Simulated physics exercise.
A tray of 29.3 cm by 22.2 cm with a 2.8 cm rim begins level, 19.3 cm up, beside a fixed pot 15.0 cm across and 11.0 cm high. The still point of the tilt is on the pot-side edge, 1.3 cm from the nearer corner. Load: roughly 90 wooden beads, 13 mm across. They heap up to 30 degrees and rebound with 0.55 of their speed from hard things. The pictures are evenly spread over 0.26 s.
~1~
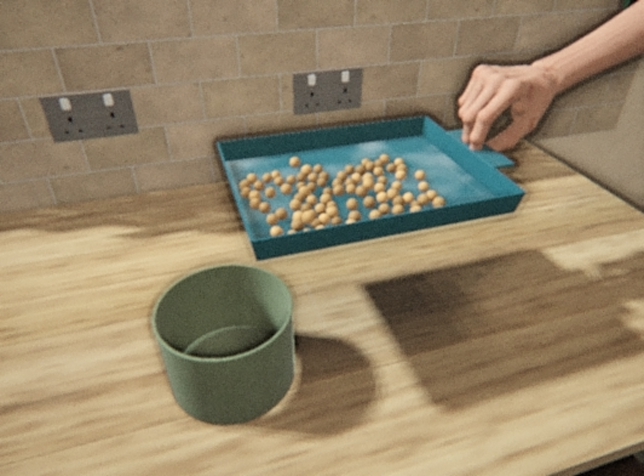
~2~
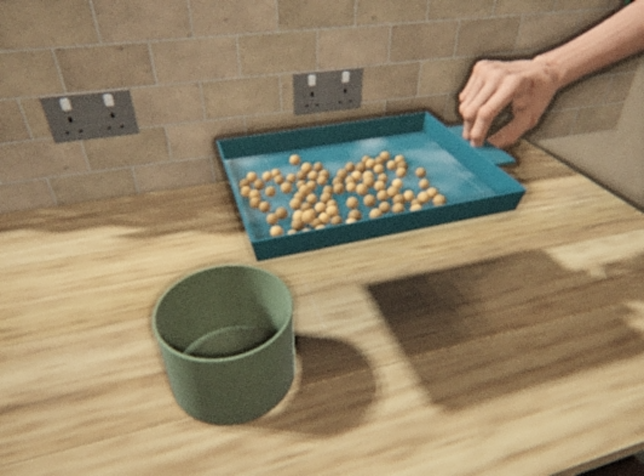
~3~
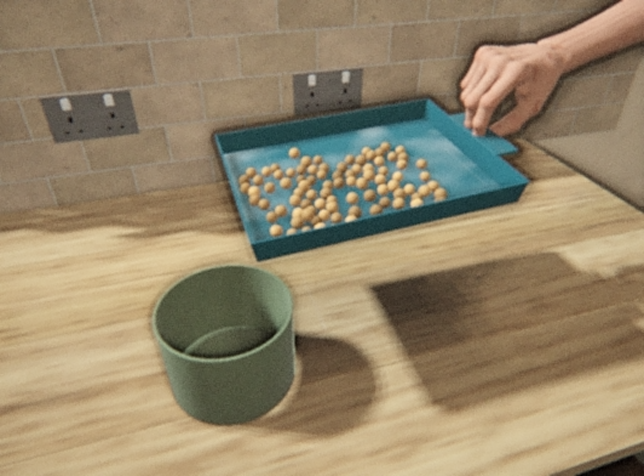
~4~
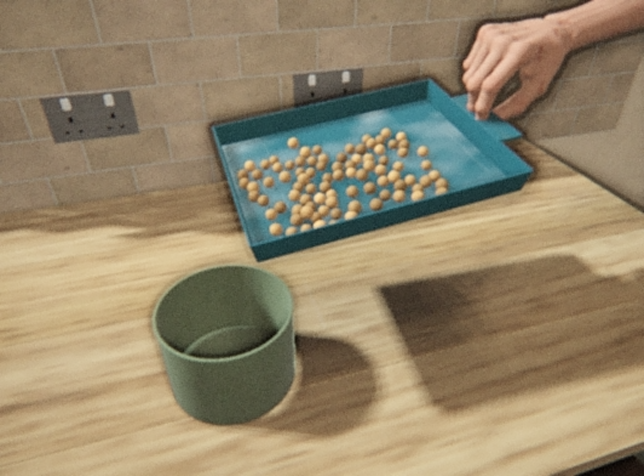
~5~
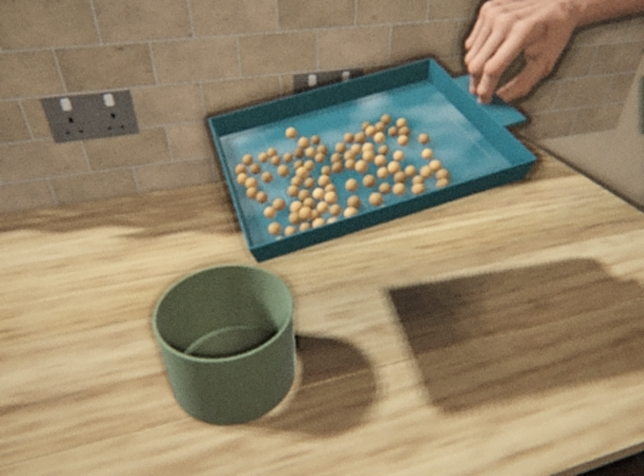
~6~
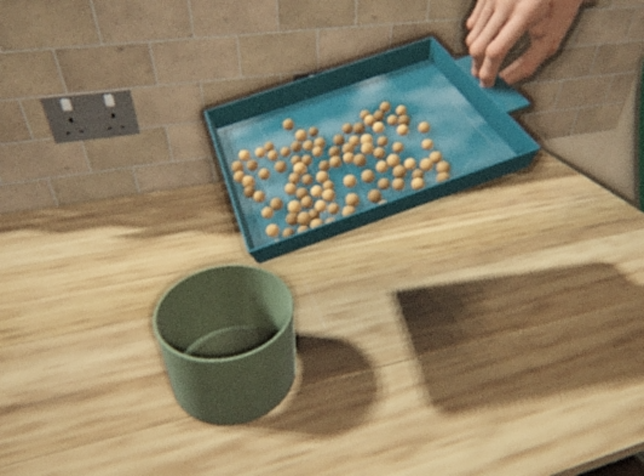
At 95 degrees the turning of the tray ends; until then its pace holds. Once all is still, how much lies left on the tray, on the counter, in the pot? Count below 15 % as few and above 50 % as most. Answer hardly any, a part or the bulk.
Tray hardly any, counter the bulk, pot a part.
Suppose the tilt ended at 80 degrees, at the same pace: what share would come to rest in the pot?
Then about 5 per cent.
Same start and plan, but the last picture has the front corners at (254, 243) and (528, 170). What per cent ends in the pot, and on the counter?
Pot 25, counter 75.
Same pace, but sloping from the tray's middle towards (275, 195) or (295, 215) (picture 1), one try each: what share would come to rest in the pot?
Some 50 and 70 per cent.
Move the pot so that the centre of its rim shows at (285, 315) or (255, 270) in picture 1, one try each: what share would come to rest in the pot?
Some 25 and 0 per cent.
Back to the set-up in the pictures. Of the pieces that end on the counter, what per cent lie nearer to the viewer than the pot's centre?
Some 100 per cent.
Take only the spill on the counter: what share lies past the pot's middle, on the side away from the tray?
About 80 per cent.
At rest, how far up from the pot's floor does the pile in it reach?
Some 1.5 cm.
Then, 0.40 s after the last picture, tilt 56 degrees; the tray holds 100 %, the pot 0 %.
Then, 0.66 s after the last picture, tilt 80 degrees; the tray holds 100 %, the pot 0 %.
Then, 1.03 s after the last picture, tilt 95 degrees; the tray holds 25 %, the pot 15 %.
In the end, tray 5 %, counter 65 %, pot 35 %.
